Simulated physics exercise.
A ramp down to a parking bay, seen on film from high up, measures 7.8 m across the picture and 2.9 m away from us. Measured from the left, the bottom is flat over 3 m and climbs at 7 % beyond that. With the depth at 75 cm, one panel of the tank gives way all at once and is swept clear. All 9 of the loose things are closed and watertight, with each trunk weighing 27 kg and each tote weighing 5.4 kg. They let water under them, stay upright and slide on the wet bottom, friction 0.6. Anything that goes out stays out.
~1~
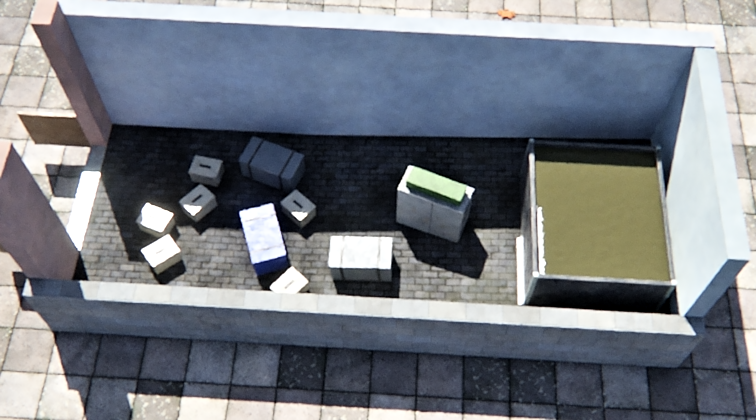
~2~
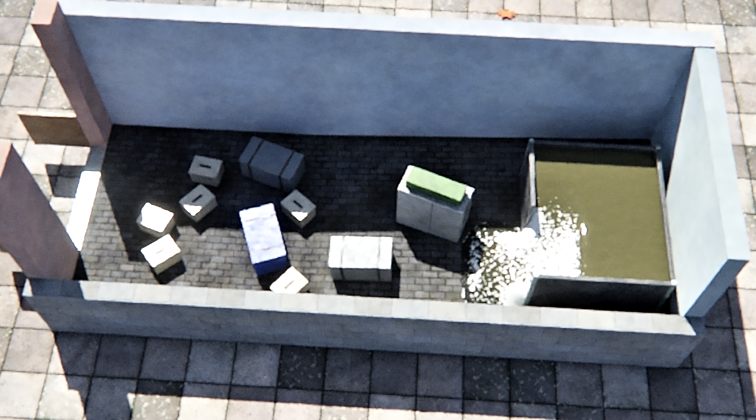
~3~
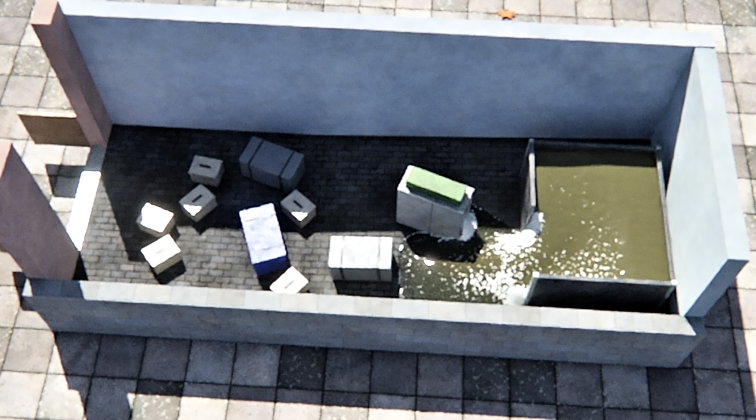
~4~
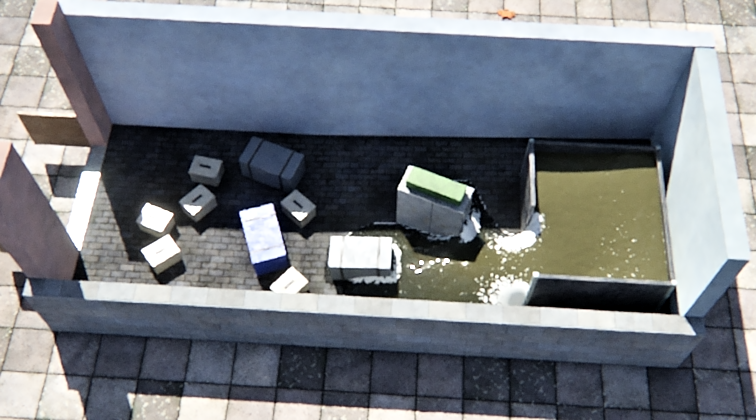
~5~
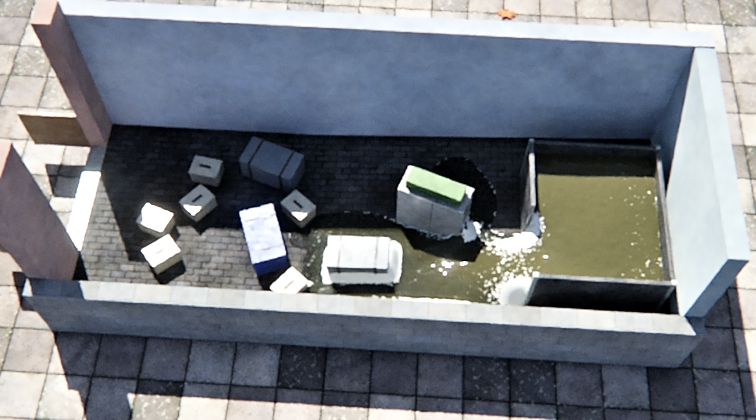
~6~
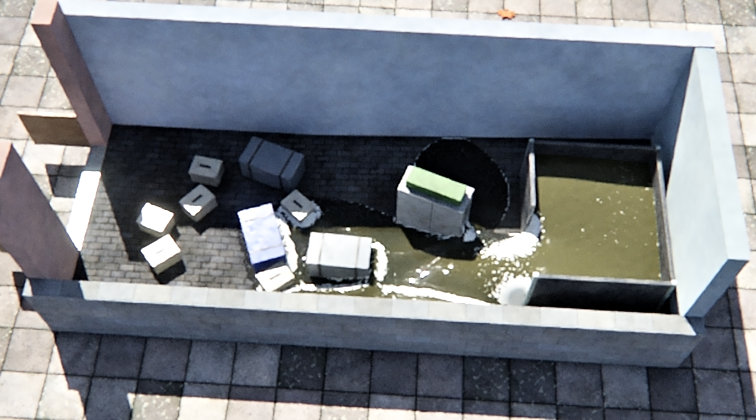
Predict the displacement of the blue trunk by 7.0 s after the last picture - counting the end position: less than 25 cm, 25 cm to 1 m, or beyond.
The blue trunk goes a long way.
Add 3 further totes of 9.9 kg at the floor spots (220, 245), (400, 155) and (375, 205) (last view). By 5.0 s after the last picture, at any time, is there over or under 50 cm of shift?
In order: Greater, smaller and smaller.
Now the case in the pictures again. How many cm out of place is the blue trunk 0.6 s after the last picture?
It is about 80 cm out of place by then.
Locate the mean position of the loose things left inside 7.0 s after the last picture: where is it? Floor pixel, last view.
Somewhere near (218, 207).
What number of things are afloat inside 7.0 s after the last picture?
Then: 2.
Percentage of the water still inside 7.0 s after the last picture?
Around 46 % of the water.
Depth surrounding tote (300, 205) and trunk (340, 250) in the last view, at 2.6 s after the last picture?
Close to 19 and 20 centimetres.
Then, 0.6 s after the last picture the blue trunk is near (198, 222), 0.9 m from its start, aground; 0 of 9 are out; 3 afloat.
Then, 2.6 s after the last picture the blue trunk has gone out; 5 of 9 are out; 3 afloat.
Then, 4.6 s after the last picture the blue trunk has gone out; 5 of 9 are out; 4 afloat.
Then, 7.0 s after the last picture the blue trunk has gone out; 5 of 9 are out; 2 afloat.
